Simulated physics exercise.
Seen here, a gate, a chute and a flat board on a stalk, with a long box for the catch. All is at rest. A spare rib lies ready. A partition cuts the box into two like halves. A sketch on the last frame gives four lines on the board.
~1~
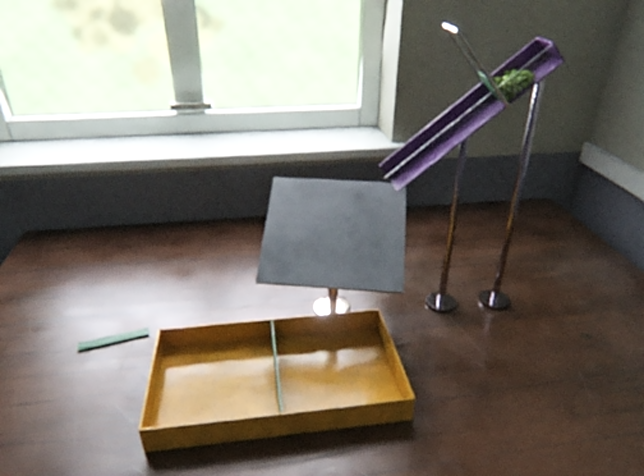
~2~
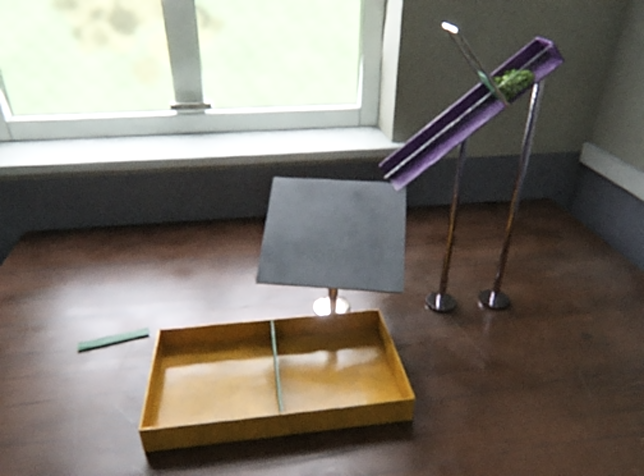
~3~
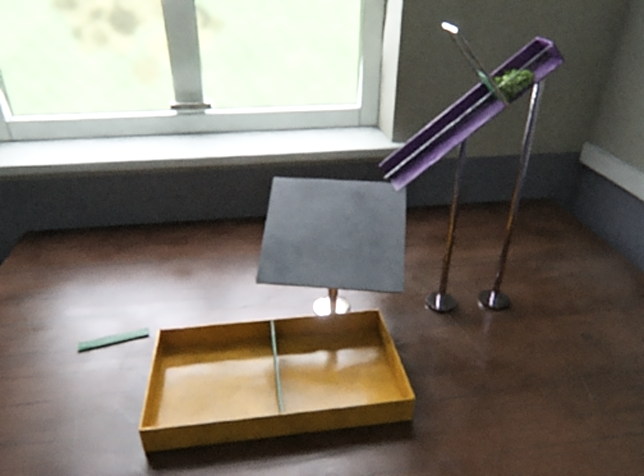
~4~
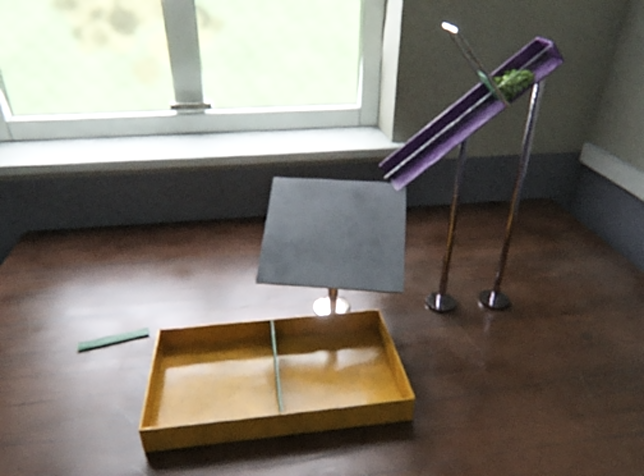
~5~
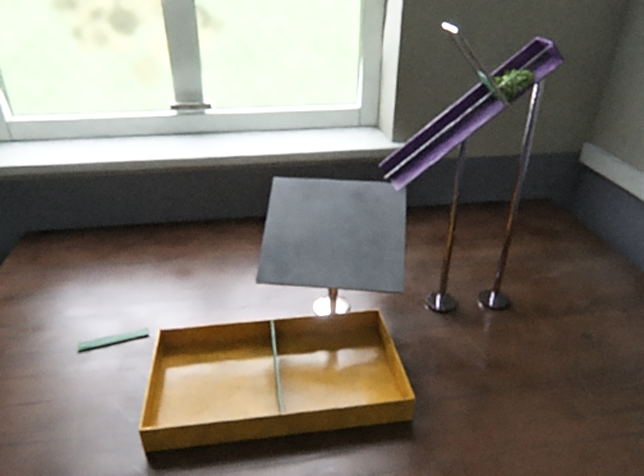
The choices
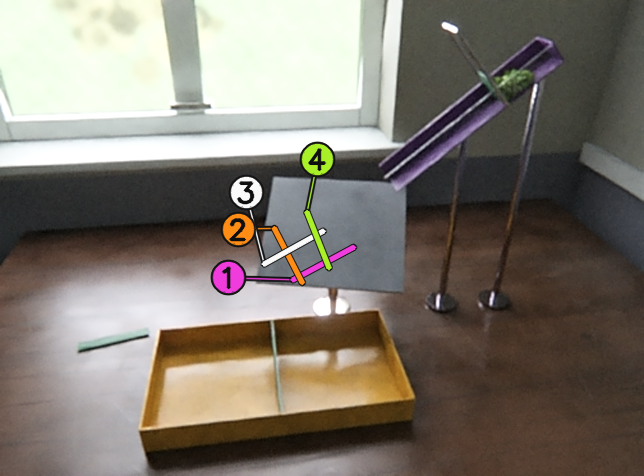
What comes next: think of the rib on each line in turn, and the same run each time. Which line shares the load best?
Go for 3.
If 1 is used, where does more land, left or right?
More lands on the left.
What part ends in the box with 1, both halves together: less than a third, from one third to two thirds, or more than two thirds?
It is more than two thirds.
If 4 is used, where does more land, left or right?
More lands on the right.
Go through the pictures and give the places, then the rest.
In the first picture, load behind the gate near (509, 85), dried peas; lip of the chute near (394, 185), sloping fairly steeply.
In the second picture, middle of the board near (334, 231), tilted fairly steeply; middle of its low edge near (329, 287); of its high edge near (339, 180).
In the third picture, front corners of the box near (139, 430) and (414, 398); front end of its middle wall near (282, 413); gate still shut near (486, 79).
In the fourth picture, middle of the load near (509, 85); lip near (394, 185).
In the fifth picture, middle of the load near (509, 85); lip near (394, 185).
On the marked copy, line 1 from (353, 247) to (293, 279); line 2 from (274, 228) to (302, 282); line 3 from (323, 231) to (264, 264); line 4 from (307, 212) to (328, 267).
With 1, of what is caught, all but a few in the left half, a small share in the right.
With 2, of what is caught, a small share in the left half, all but a few in the right.
With 3, of what is caught, close to a third in the left half, close to two thirds in the right.
With 4, of what is caught, a small share in the left half, all but a few in the right.
